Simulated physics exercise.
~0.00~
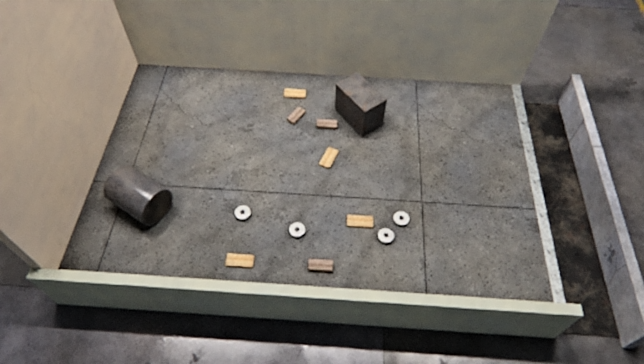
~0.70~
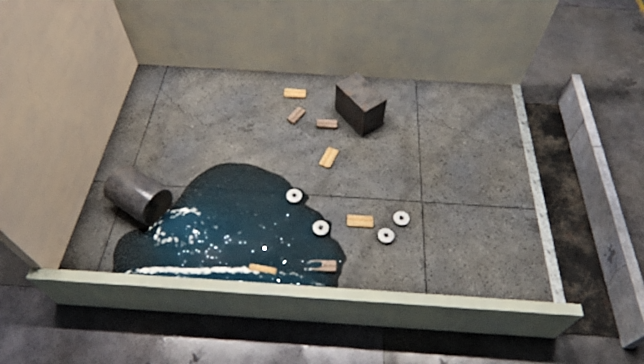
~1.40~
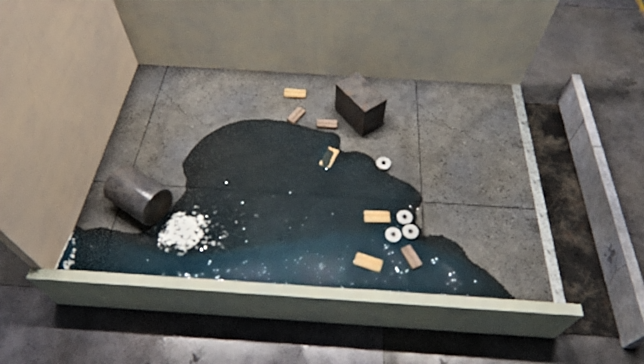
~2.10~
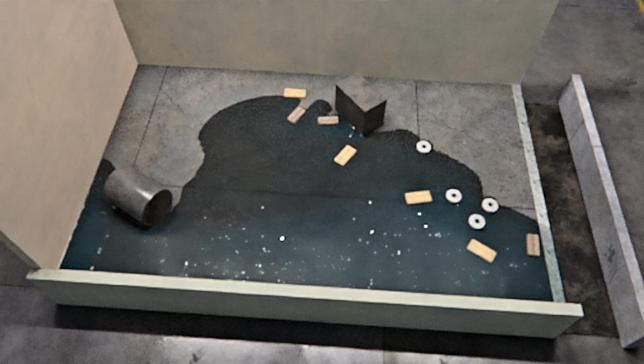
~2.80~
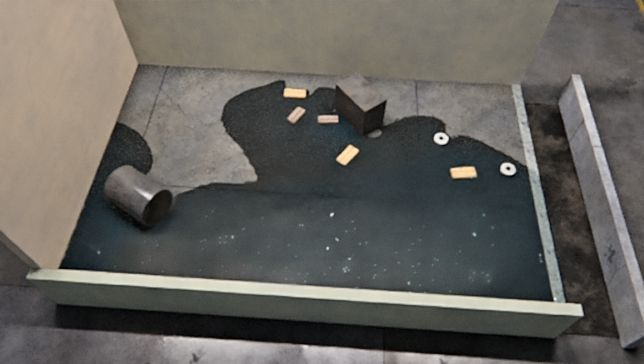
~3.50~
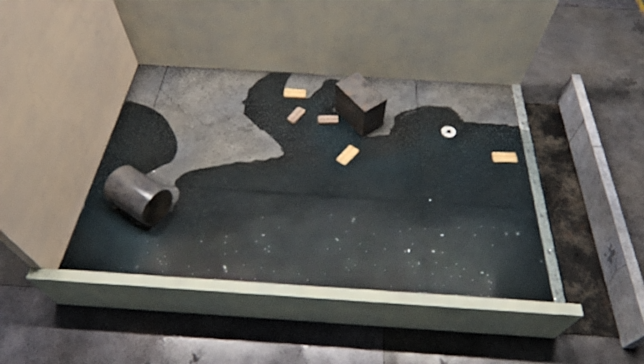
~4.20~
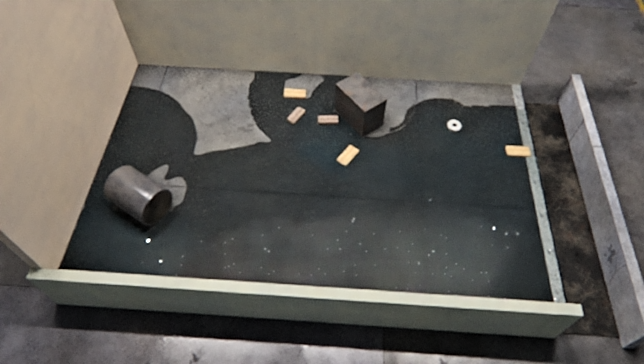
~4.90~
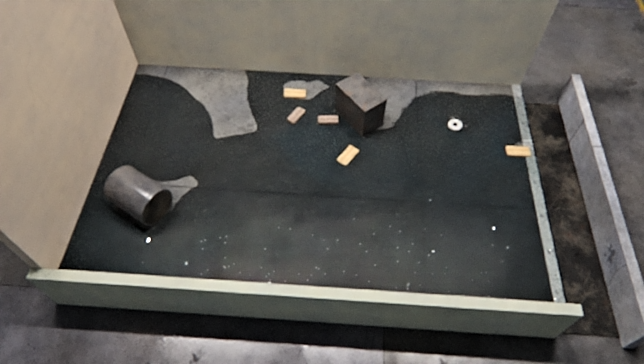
At the start, a drum lies on its side on a dry concrete floor edged by low walls, with small wooden blocks, white round lids and a dark angular block scattered about. Dark water then bursts from the drum and spreads along the front wall, reaching the nearest pieces. As it fans out, lids and blocks slide to the right, and several go out of view at the right side. The flow calms while the water creeps toward the back. By the end, water covers most of the floor, one lid and one block rest near the right edge, and four blocks remain around the angular block.
